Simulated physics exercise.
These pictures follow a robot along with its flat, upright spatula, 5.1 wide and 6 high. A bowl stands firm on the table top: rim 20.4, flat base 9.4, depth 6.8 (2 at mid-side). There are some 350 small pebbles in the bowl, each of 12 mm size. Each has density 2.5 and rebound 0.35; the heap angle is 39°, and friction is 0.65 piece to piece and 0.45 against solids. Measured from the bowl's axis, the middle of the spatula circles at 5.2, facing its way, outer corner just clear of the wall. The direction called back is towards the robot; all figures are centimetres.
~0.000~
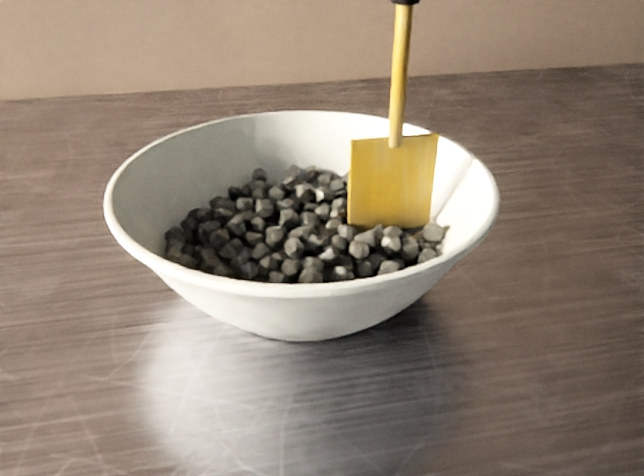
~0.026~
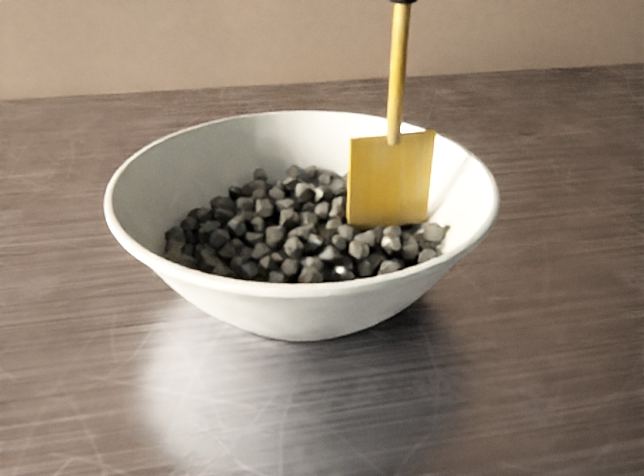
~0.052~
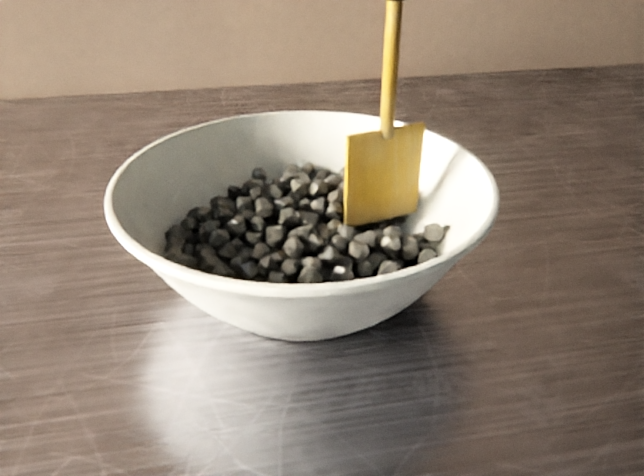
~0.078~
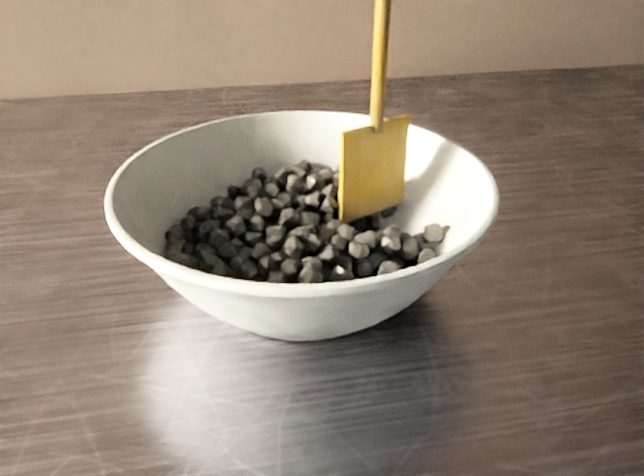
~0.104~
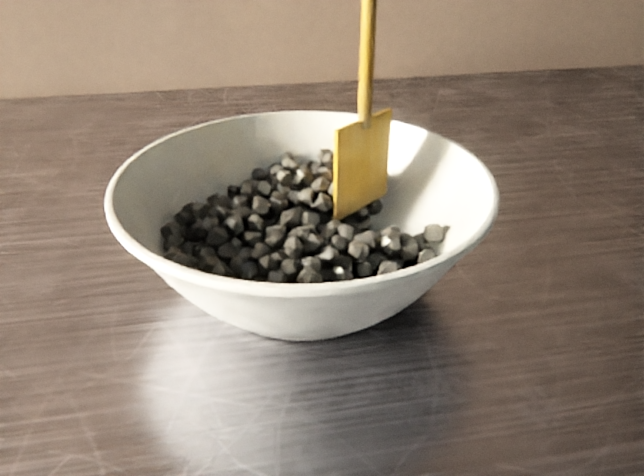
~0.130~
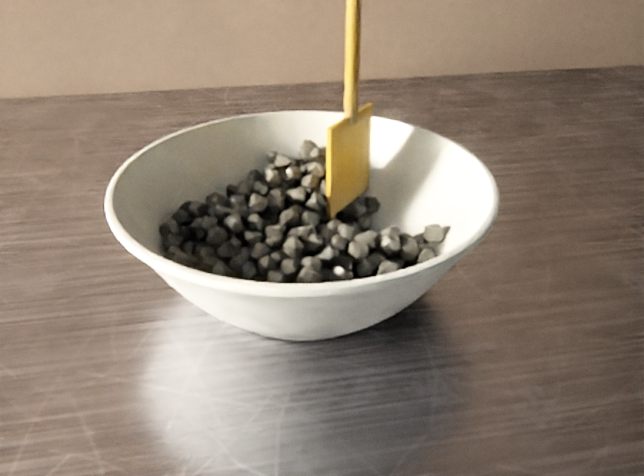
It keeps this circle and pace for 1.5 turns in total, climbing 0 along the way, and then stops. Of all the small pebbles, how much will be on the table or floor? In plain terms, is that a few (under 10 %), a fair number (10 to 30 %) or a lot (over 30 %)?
A fair number, 10 to 30 %.
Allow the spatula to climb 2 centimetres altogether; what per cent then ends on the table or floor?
About 5 per cent.
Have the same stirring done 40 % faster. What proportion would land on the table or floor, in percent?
Estimated share: Near 20 %.
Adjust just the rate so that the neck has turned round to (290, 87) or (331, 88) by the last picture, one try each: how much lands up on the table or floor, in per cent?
Around 35 and 25 per cent respectively.
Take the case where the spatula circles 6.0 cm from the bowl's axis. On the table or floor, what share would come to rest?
Close to 5 in a hundred then.
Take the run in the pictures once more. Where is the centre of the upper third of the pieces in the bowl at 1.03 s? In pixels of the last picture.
(277, 145).
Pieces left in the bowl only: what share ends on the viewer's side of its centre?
Around 65 percent of it.
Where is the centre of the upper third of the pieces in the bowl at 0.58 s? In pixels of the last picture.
About (333, 260).
After 0.58 s, 241° round, highest piece 9 above the table; 323 in the bowl, 13 on the table or floor, 13 in flight or on the tool.
After 1.03 s, 75° round, highest piece 10 above the table; 293 in the bowl, 50 on the table or floor, 6 in flight or on the tool.
After 1.45 s, 180° round, highest piece 8 above the table; 281 in the bowl, 68 on the table or floor.
After 2.15 s, 180° round, highest piece 8 above the table; 281 in the bowl, 68 on the table or floor.
In the end, 281 in the bowl, 68 on the table or floor. That is 19 % on the table or floor.
